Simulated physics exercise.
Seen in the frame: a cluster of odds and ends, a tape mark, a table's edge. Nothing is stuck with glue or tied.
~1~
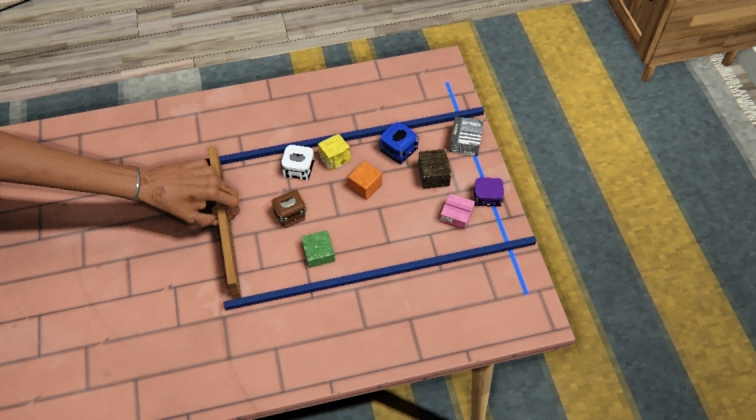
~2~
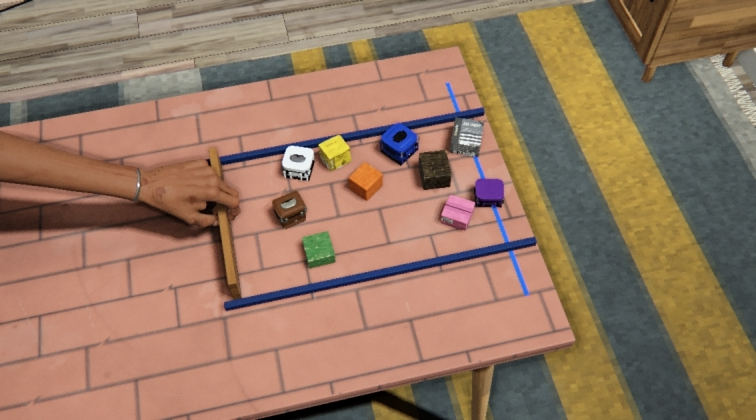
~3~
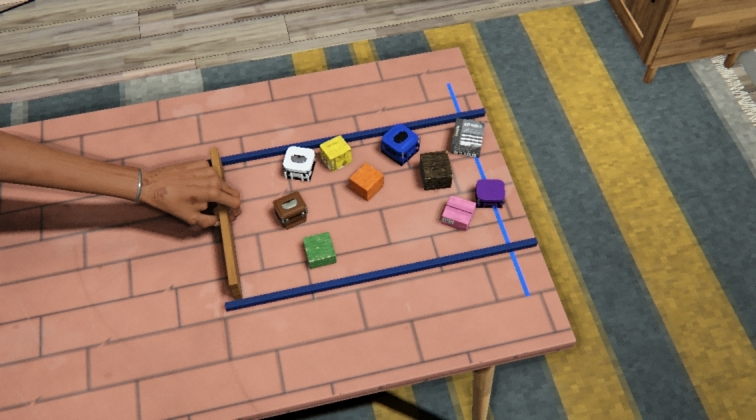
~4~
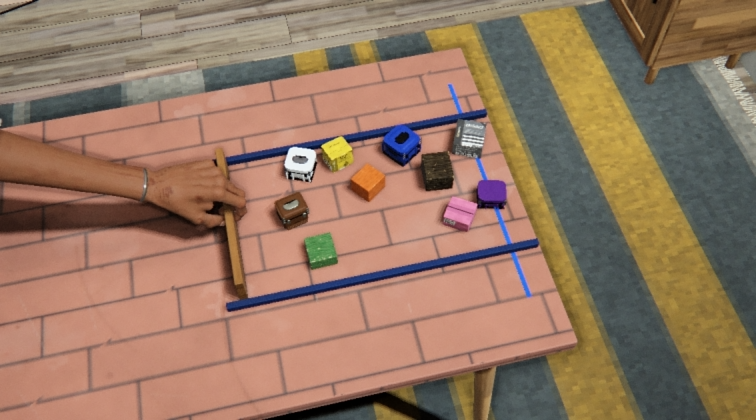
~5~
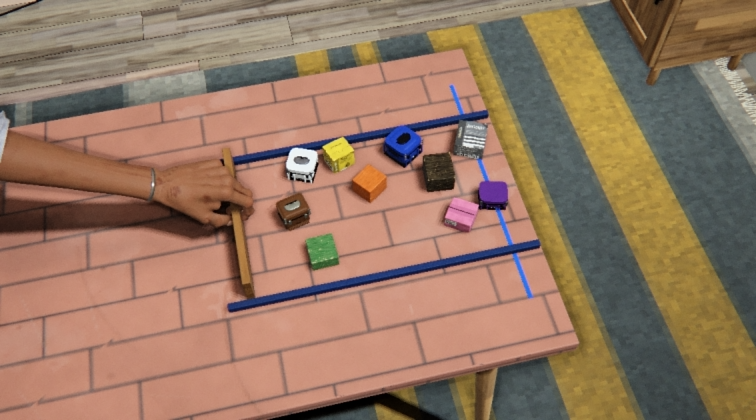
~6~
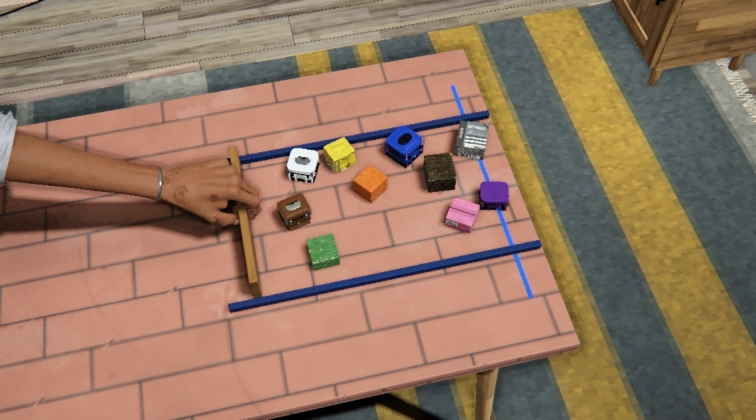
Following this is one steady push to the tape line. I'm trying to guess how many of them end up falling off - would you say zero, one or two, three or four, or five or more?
I would say five or more.
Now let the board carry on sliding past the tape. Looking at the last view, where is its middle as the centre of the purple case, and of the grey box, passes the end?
The middle is at (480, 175) when it's the purple case, and at (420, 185) when it's the grey box.
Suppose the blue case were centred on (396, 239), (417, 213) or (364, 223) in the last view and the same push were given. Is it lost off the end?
In order, it goes down; goes down; goes down.
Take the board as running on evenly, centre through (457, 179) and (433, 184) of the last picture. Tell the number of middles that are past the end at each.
Count one: 2; count two: 1.
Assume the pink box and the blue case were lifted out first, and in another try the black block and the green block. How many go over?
That gives 4 for the first pair taken away and 4 for the second.
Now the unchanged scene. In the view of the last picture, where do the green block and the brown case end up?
Reading them off: First (516, 214); then (502, 174).
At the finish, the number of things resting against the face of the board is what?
4 in contact.
Soon after, none off yet; purple case at rest near (494, 196); grey box at rest near (472, 140); pink box at rest near (462, 215).
After that, one off so far; purple case at rest near (495, 195); grey box on its way down near (520, 172); pink box displaced about its own width near (500, 216).
In the end, the number that fall off is five or more; gone, yellow box, blue case, black block, pink box, grey box and purple case.
